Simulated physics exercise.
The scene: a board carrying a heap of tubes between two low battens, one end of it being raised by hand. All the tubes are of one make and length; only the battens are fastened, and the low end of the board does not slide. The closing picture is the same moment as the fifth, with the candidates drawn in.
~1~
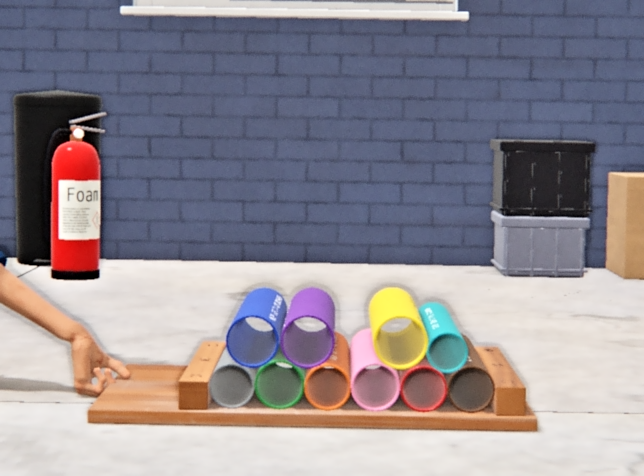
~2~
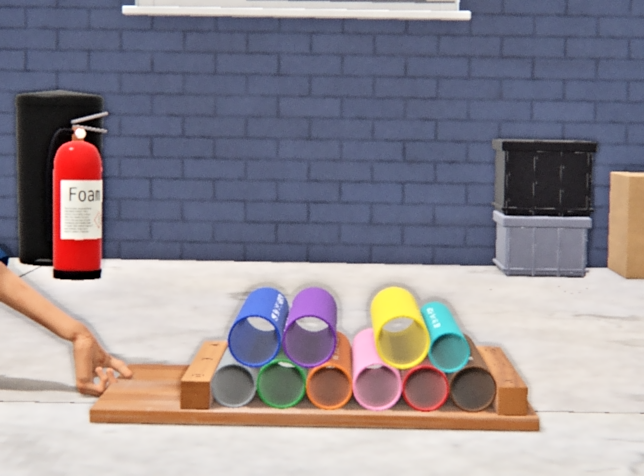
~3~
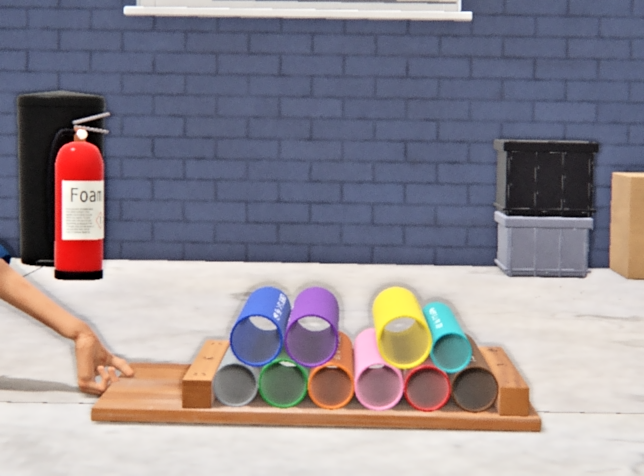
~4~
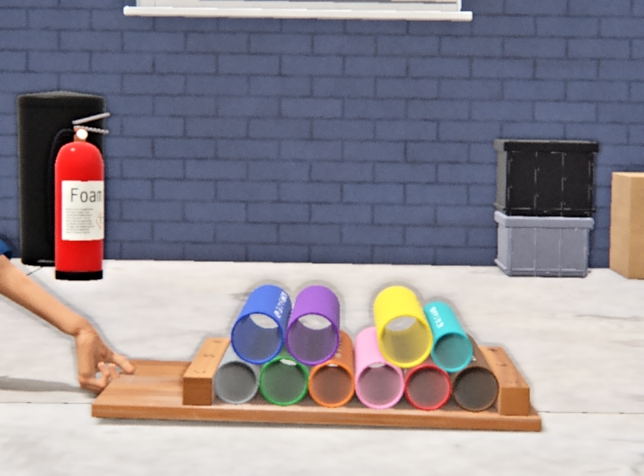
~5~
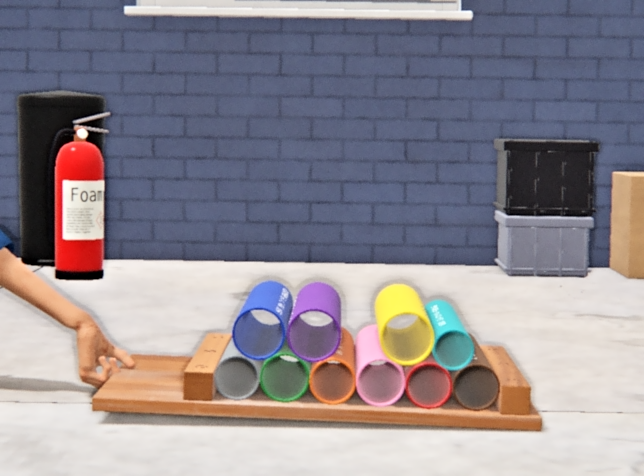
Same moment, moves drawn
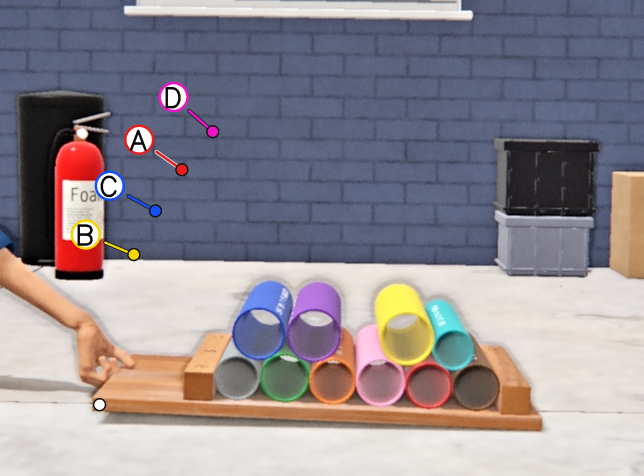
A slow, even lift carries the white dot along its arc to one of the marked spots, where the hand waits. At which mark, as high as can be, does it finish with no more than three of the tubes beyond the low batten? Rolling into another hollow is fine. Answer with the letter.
The highest mark that will do is C.
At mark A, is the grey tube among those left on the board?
Yes.
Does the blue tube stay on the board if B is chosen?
Yes.
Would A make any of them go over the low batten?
At A: Yes.
On the copy, A at (182, 170); B at (134, 255); C at (155, 211); D at (213, 132); the white dot at (100, 405).
On C. First, board at 16°.
Then, board at 28°.
Finally, board at 28°, three over the low batten (purple, turquoise, yellow).
By contrast, A four over the low batten (blue, purple, turquoise, yellow); B none over the low batten; D four over the low batten (blue, purple, turquoise, yellow).
